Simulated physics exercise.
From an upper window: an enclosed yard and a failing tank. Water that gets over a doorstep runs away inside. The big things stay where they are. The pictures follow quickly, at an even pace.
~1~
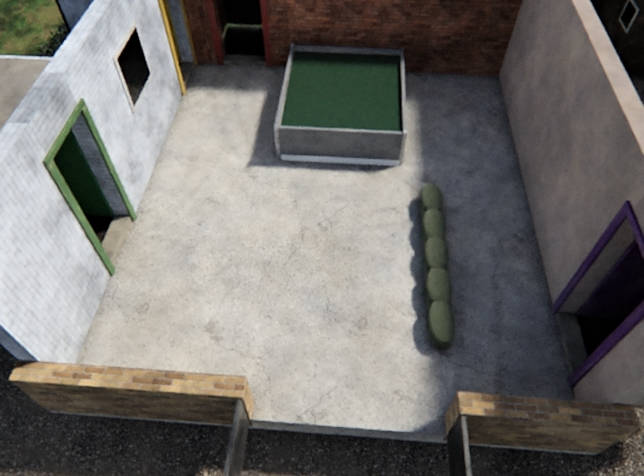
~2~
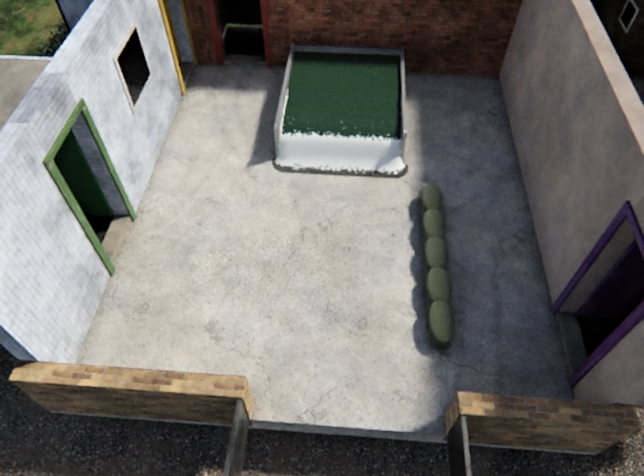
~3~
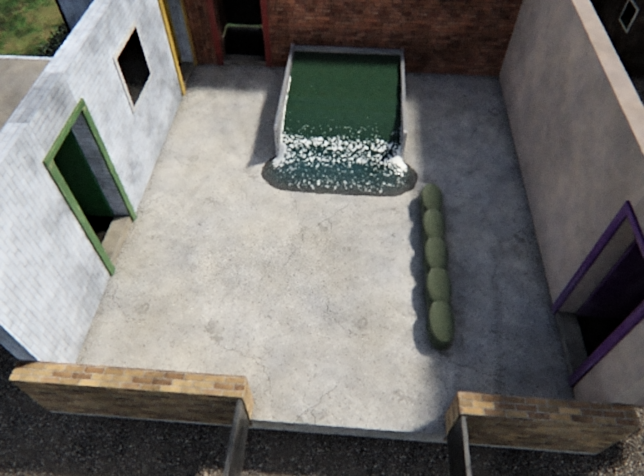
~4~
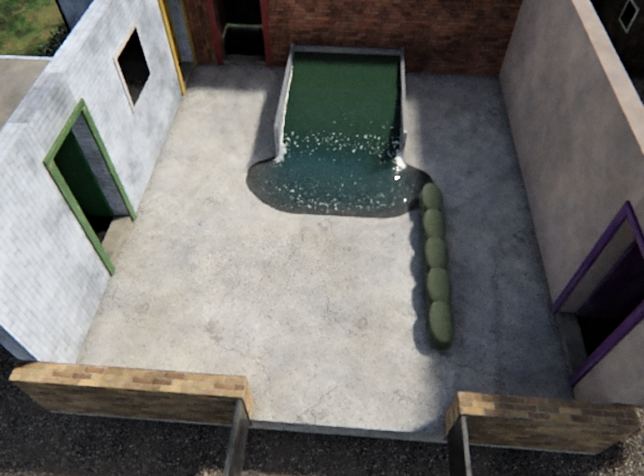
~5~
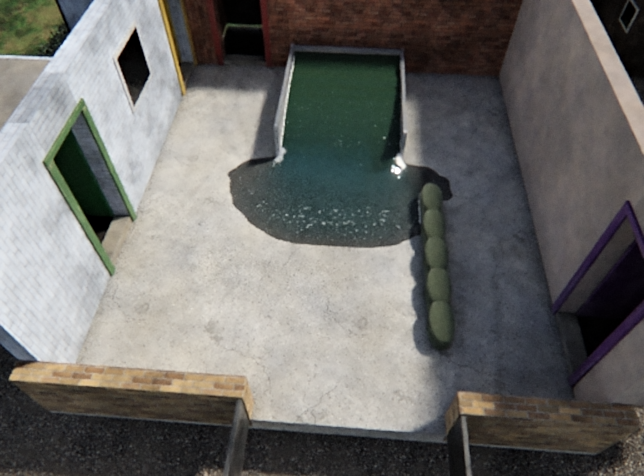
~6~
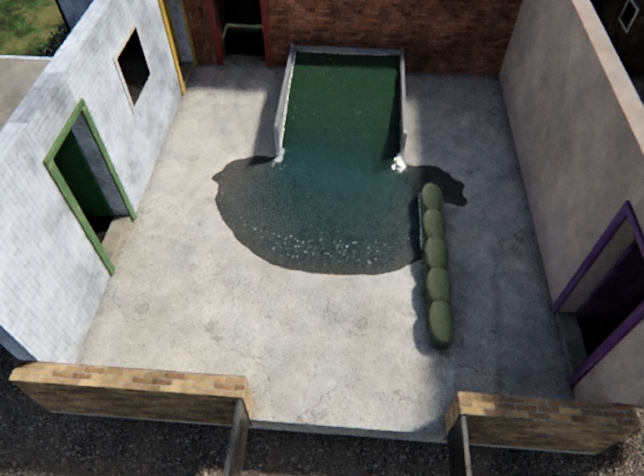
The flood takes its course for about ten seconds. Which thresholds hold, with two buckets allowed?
In the end: The purple door stays under that; the red door stays under that; the green door stays under that; the yellow door stays under that.
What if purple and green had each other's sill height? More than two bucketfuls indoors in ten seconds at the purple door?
In short: Purple door keeps below it.
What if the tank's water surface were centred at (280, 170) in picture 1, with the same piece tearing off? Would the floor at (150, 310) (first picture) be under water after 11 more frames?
There: Awash.
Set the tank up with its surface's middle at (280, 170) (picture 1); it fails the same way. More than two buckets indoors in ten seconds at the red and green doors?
In short: Red goes over; green takes less.
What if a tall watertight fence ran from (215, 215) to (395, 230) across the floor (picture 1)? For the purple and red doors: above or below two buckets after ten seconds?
The purple door lets less in; the red door takes more.
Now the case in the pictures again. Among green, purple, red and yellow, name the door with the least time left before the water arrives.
It is the green-painted one.
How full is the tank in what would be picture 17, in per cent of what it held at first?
Roughly 38 per cent.
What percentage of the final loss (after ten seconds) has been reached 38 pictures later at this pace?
Close to 80 %.
A moment on, water covers 35 % of the floor; the purple door not reached, the red door not reached, the green door not reached, the yellow door not reached.
Next, water covers 45 % of the floor; the purple door not reached, the red door not reached, the green door wet at the sill, nothing in, the yellow door not reached.
Then, water covers 50 % of the floor; the purple door not reached, the red door not reached, the green door wet at the sill, nothing in, the yellow door not reached.
Later, water covers 60 % of the floor; the purple door wet at the sill, nothing in, the red door not reached, the green door wet at the sill, nothing in, the yellow door not reached.
In the end, water covers 80 % of the floor; the purple door wet at the sill, nothing in, the red door wet at the sill, nothing in, the green door wet at the sill, nothing in, the yellow door wet at the sill, nothing in.
